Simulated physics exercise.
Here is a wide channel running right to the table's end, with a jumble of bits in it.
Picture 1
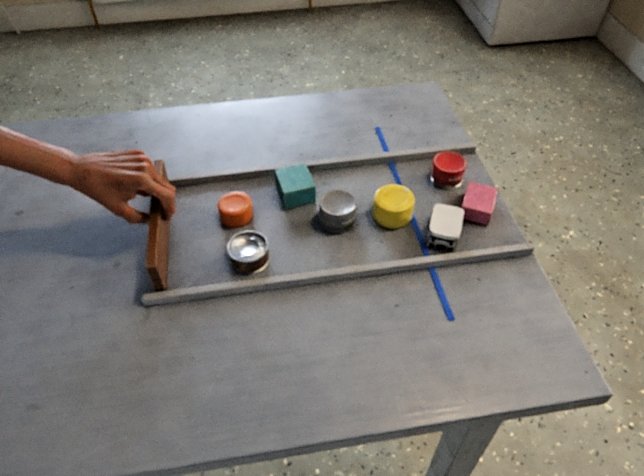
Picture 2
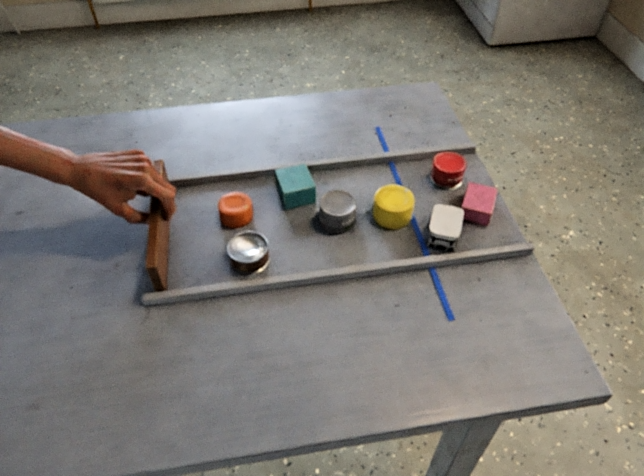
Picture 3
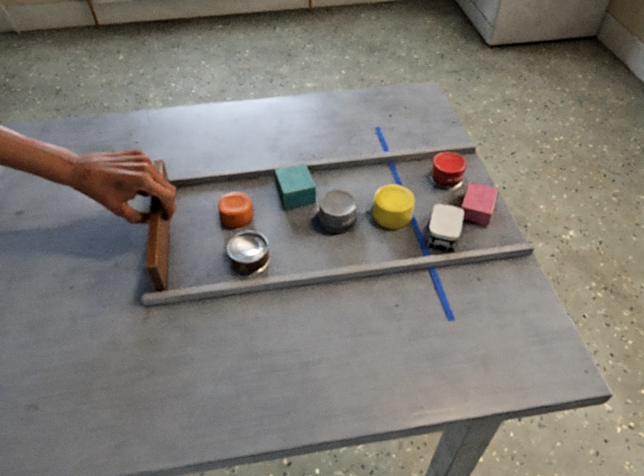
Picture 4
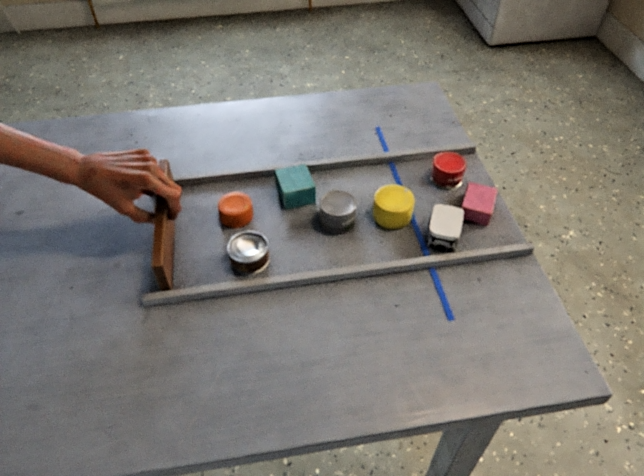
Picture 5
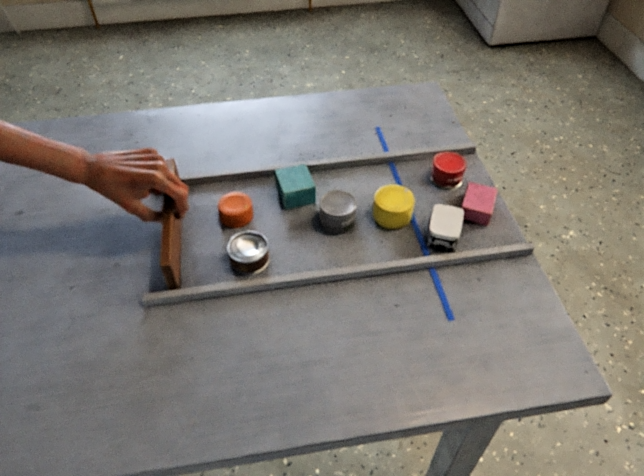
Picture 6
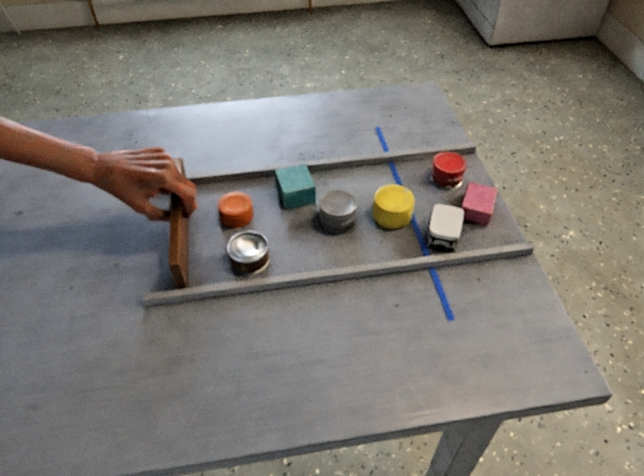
A hand held a wooden board upright at the left of a channel on a gray table, then slid it slightly right toward the orange lid, while the scattered lids and blocks stayed still.
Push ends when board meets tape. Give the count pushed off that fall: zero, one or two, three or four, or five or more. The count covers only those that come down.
In the end all of them are still on the table.
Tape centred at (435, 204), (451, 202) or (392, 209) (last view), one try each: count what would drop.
Going through each try, you'd get 1, 1 and 0.
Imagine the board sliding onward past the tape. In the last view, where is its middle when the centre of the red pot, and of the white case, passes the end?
Around (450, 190) first and around (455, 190) second.
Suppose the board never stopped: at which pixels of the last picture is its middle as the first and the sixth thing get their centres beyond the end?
It sits around (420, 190) and after that around (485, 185).
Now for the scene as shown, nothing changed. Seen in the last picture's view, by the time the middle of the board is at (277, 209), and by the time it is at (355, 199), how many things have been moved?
One spot: 3. Other spot: 5.
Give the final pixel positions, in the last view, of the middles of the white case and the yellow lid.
The white case comes to rest at (483, 226), and the yellow lid comes to rest at (462, 196).
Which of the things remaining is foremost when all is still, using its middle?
The foremost one is the pink block.
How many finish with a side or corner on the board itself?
It touches 4.
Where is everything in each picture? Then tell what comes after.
Pink block (478, 203); red pot (448, 170); white case (445, 228); board (160, 223); tape (408, 207), in the first picture.
Red pot (448, 171); orange lid (236, 210), in the second picture.
White case (445, 228); yellow lid (393, 207), in the third picture.
Pink block (478, 204); turquoise block (295, 186), in the fourth picture.
Red pot (448, 171); board (173, 221), in the fifth picture.
Pink block (478, 204); red pot (448, 171); white case (445, 228); board (180, 220); tape (408, 207), in the sixth picture.
Soon after, none off yet; pink block at rest near (478, 204); red pot at rest near (448, 171); white case at rest near (445, 228).
At rest, the number that fall off is zero.
